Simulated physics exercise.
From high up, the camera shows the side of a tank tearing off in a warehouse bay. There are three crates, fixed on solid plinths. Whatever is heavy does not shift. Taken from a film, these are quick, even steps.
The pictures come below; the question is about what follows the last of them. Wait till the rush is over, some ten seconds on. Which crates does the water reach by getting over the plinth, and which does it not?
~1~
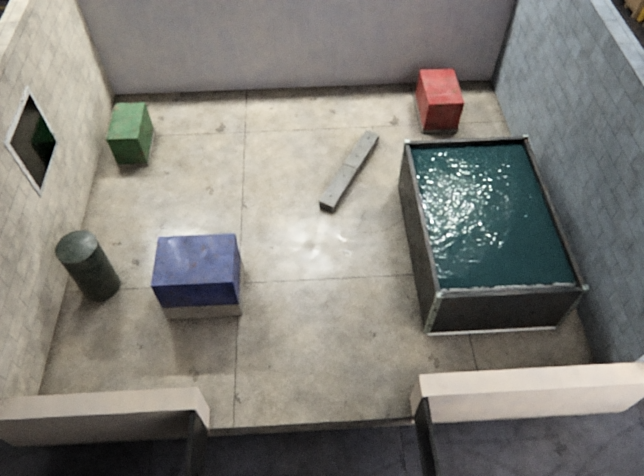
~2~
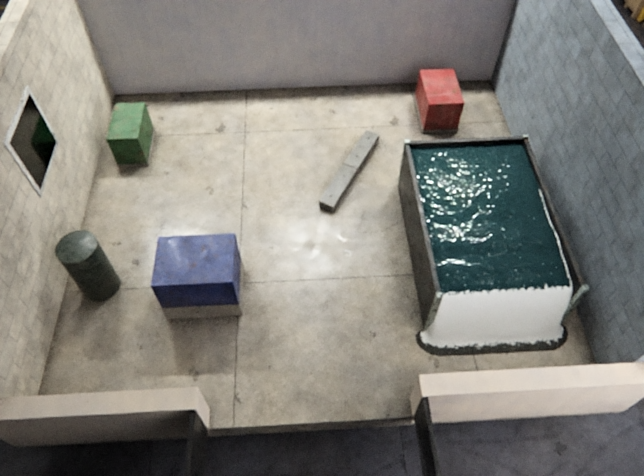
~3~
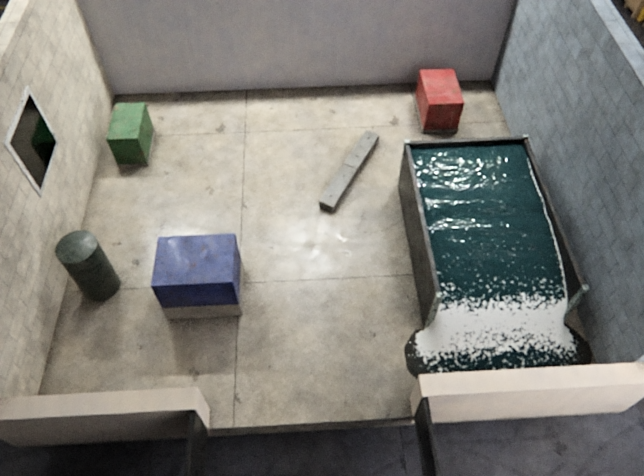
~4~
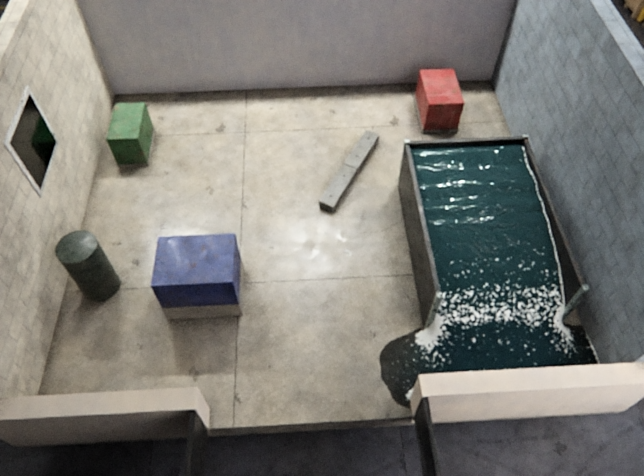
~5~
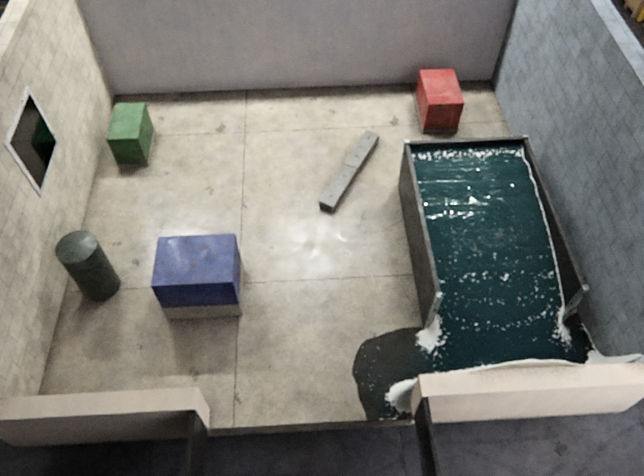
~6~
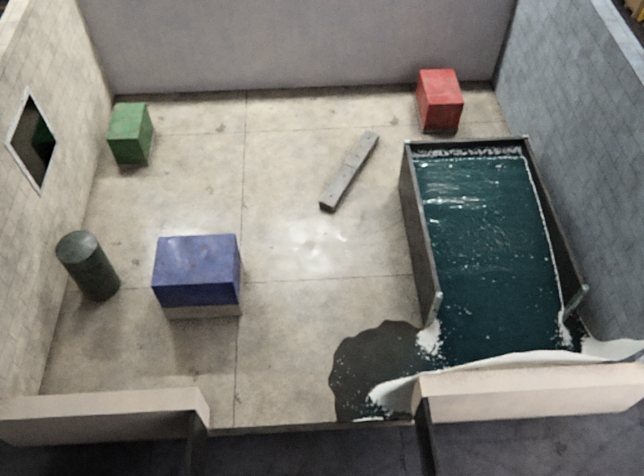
As I see it, the green crate is caught; the red crate is caught; the blue crate is missed.
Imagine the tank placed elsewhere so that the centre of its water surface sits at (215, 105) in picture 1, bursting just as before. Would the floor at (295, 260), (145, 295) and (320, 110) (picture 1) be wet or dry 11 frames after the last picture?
Submerged, submerged, untouched.
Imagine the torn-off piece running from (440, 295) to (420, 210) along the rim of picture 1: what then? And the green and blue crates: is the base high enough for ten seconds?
My reading: Green gets drenched, blue gets drenched.
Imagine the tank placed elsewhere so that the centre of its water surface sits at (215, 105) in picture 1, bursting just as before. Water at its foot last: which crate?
The one in red.
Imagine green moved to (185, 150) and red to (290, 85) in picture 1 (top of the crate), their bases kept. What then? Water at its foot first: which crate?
The blue crate, I think.
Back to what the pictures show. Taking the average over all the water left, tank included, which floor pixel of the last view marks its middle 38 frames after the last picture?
I'd mark it close to (368, 242).
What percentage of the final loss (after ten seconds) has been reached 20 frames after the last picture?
Close to 50 %.
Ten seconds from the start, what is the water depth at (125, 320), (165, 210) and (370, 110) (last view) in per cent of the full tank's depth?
Some 8, 8 and 6 in a hundred.
A moment on, water covers 20 % of the floor; the green crate not reached, the red crate not reached, the blue crate water round its plinth.
Next, water covers 40 % of the floor; the green crate not reached, the red crate water round its plinth, the blue crate water round its plinth.
Then, water covers 65 % of the floor; the green crate water round its plinth, the red crate water round its plinth, the blue crate water round its plinth.
Later, water covers 85 % of the floor; the green crate water round its plinth, the red crate water round its plinth, the blue crate water round its plinth.
In the end, water covers 100 % of the floor; the green crate was topped, the red crate was topped, the blue crate stayed above the water.
